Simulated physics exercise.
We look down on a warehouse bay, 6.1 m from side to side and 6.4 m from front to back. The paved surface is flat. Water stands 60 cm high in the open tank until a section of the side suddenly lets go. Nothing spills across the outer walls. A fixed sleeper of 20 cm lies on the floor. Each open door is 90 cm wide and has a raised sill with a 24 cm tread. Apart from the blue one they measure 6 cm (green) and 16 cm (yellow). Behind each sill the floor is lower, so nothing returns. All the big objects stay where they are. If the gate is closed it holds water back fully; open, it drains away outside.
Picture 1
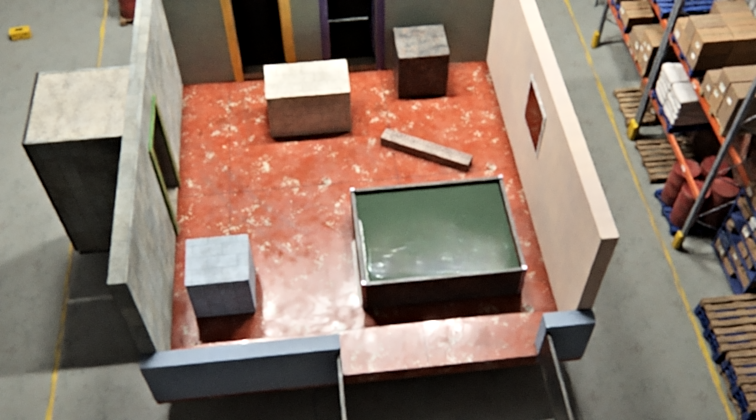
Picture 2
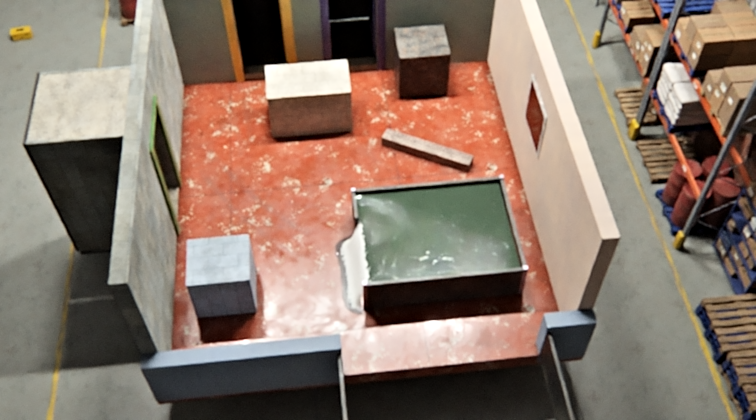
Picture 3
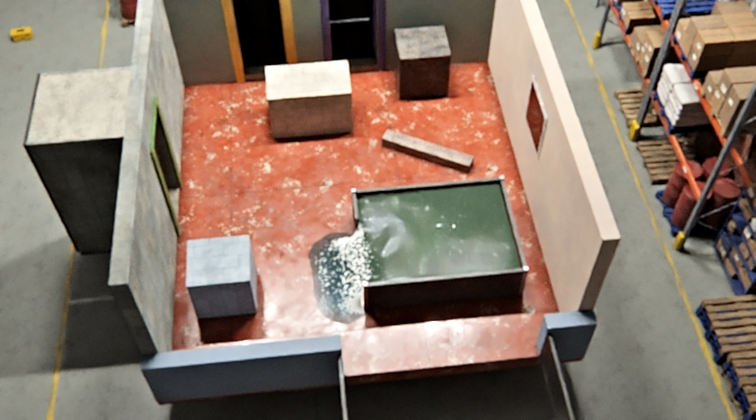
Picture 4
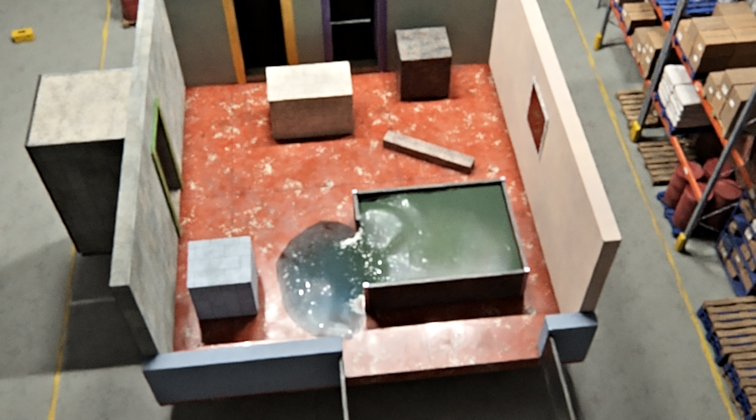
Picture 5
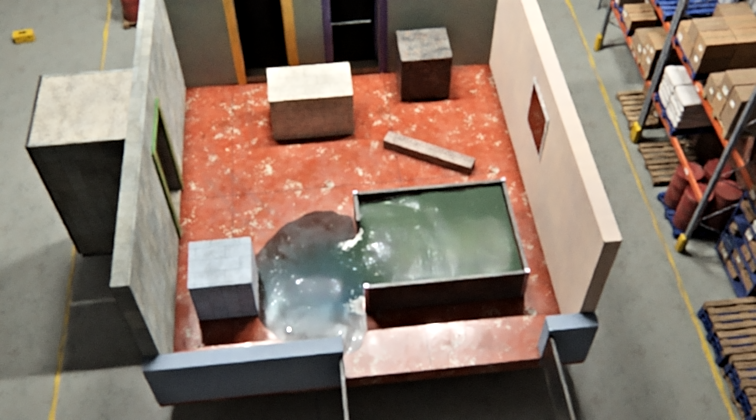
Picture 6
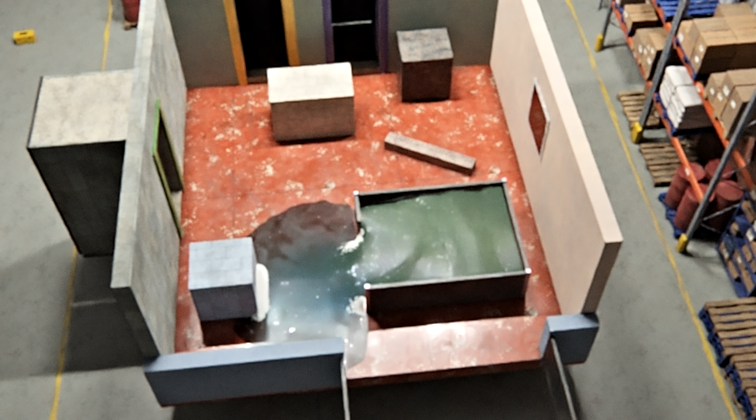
Greenish water burst from the left side of an open tank on a red floor, foaming as it poured out, then spread leftward in a widening puddle and reached the pale blue block.
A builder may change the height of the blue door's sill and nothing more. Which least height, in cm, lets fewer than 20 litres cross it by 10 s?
About 10 cm.
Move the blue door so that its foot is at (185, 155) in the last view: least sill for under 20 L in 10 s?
Roughly 9.5 cm.
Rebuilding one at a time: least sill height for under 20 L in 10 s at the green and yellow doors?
About 15 cm at green and 14.5 cm at yellow.
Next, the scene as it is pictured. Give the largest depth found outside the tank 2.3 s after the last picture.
About 36 cm.
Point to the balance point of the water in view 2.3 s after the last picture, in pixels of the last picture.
At about (329, 267).
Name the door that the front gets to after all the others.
Last comes the blue one.
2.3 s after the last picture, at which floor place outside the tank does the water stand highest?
At about (174, 381).
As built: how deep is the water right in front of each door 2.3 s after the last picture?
Depths in cm: Blue 0, green 16, yellow 0.
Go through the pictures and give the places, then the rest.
The open tank at (435, 231) is whole and still, 60 cm deep; the blue door at (353, 32) is dry, in the first frame.
The front is at (347, 296), 0.3 m from the gap at (363, 265); 0.3 m2 of floor is wet, 60 cm left at the back, in the second frame.
The front is at (315, 266), 0.8 m from the gap at (363, 267); 1.0 m2 of floor is wet, 60 cm left at the back, in the third frame.
The front is at (284, 286), 1.3 m from the gap at (364, 269); 2.2 m2 of floor is wet, 60 cm left at the back, in the fourth frame.
The gap is at (365, 270), the front 1.8 m out at a hidden place; the back of the open tank holds 60 cm, in the fifth frame.
Water pours out at (365, 270) and has run 2.3 m, to a hidden place; about 5 cm deep outside, 60 cm at the back; the blue door at (356, 36), 4.8 m from the gap, is still 3.7 m from the nearest water, in the sixth frame.
Then, 0.7 s after the last picture water covers 25 % of the floor, deepest (38 cm) near (267, 292); it has not reached the blue door.
Then, 2.3 s after the last picture water covers 40 % of the floor, deepest (36 cm) near (174, 381); it has not reached the blue door.
Then, 9.3 s after the last picture water covers 95 % of the floor, deepest (14 cm) near (334, 92); 13 cm at the blue door, 4 litres in over its 14 cm sill.
At the blue door as built, the water peaked near 14 cm, 8.3 s after the last picture.
With a sill of 8.5 cm, 28 litres would have come in within the 10 s; with 11.5 cm, 12 litres. So under 20 litres takes about 10 cm.
